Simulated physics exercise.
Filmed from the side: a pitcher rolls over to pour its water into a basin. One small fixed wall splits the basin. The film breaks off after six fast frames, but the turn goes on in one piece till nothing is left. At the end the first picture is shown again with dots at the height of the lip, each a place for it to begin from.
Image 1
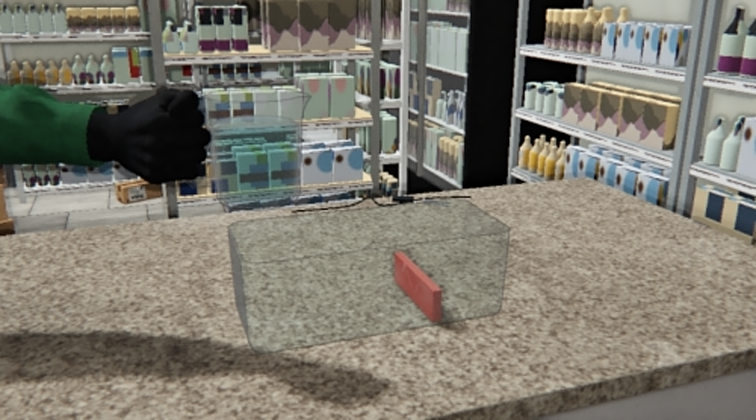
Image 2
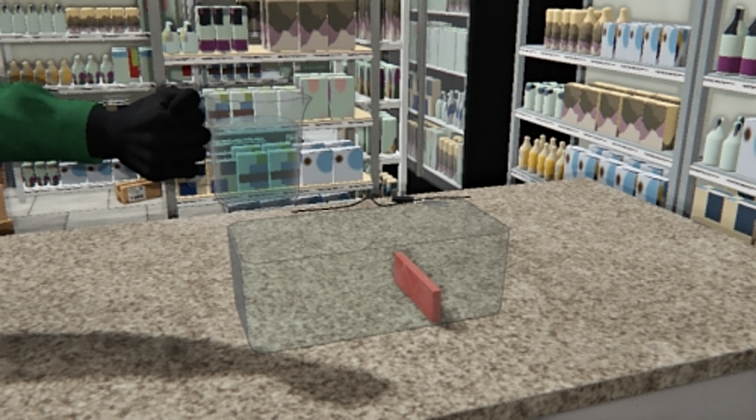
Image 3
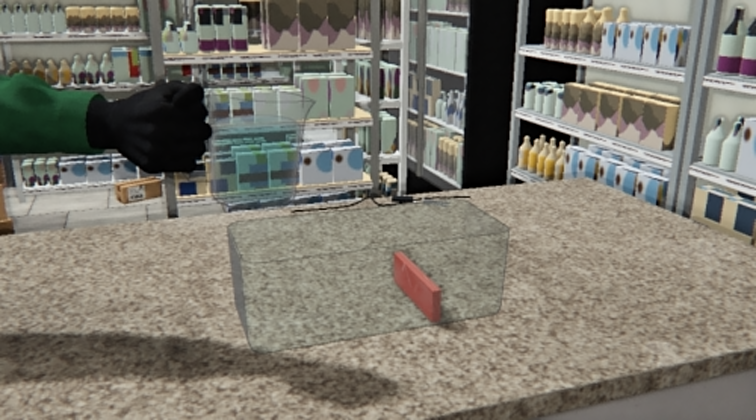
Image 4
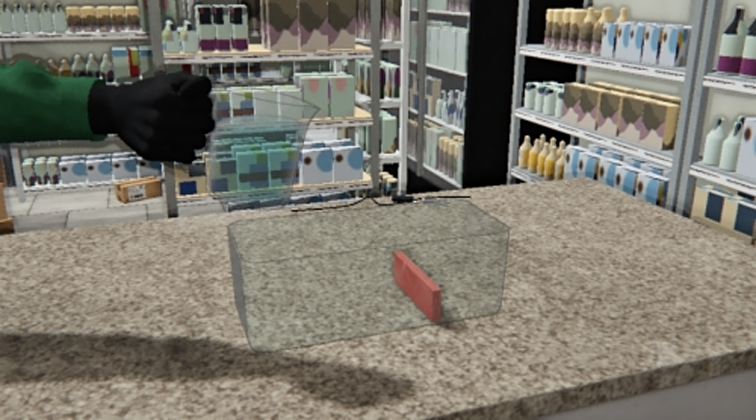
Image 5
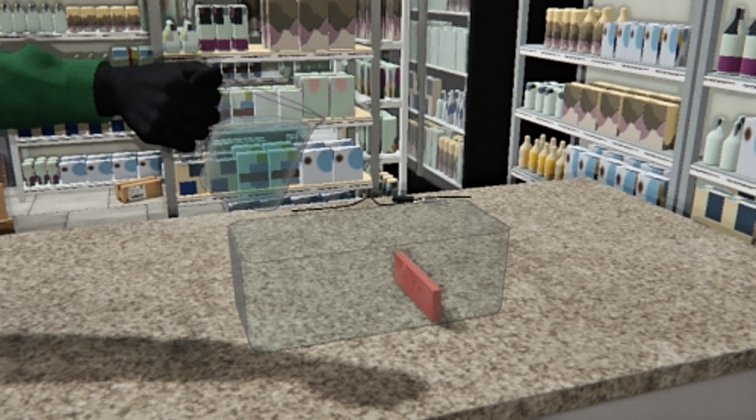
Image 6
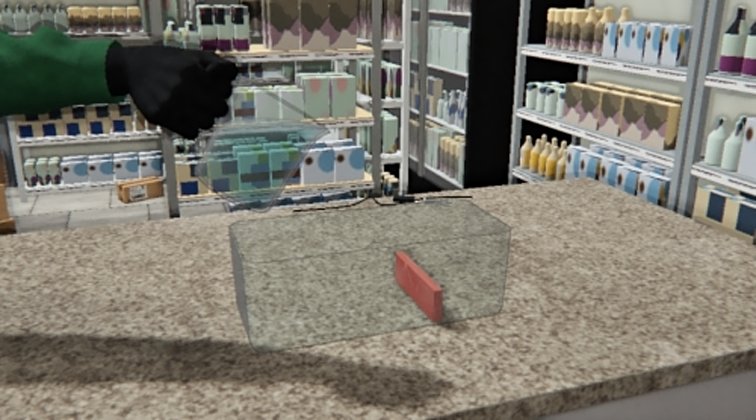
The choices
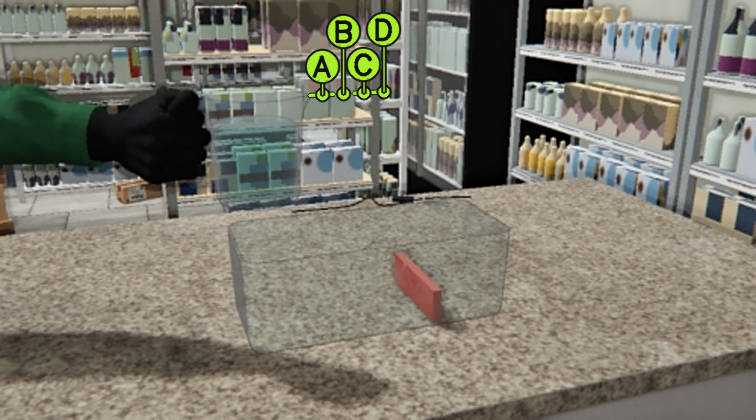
In a shop with shelves of bottles and boxes behind, a speckled stone counter is seen from the side by a still camera. A clear, box-shaped basin with a small red slab inside sits on the counter, and a black-gloved hand in a green sleeve is at left beside a see-through pitcher. The pitcher begins upright, then tilts steadily rightward as the hand shifts slightly.
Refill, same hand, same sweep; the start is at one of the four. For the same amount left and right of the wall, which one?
Place C does it best.
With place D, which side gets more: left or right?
More ends on the right.
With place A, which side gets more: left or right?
The left one.
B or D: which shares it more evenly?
That would be D.
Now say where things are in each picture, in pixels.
Upright, lip at (309, 95); basin from (249, 352) to (500, 310); top of the wall at (417, 270); nothing has left yet.
Upright, lip at (310, 96); nothing has left yet.
Tipped about 6°, lip at (314, 100); nothing has left yet.
Tipped about 13°, lip at (319, 107); nothing has left yet.
Tipped about 22°, lip at (324, 118); nothing has left yet.
Tipped about 33°, lip at (328, 131); nothing has left yet.
On the marked copy, A at (322, 94); B at (343, 93); C at (363, 92); D at (383, 91).
For place A, about 93 % ends left of the wall and 5 % right of it.
For place B, about 95 % ends left of the wall and 4 % right of it.
For place C, about 52 % ends left of the wall and 47 % right of it.
For place D, about 17 % ends left of the wall and 82 % right of it.
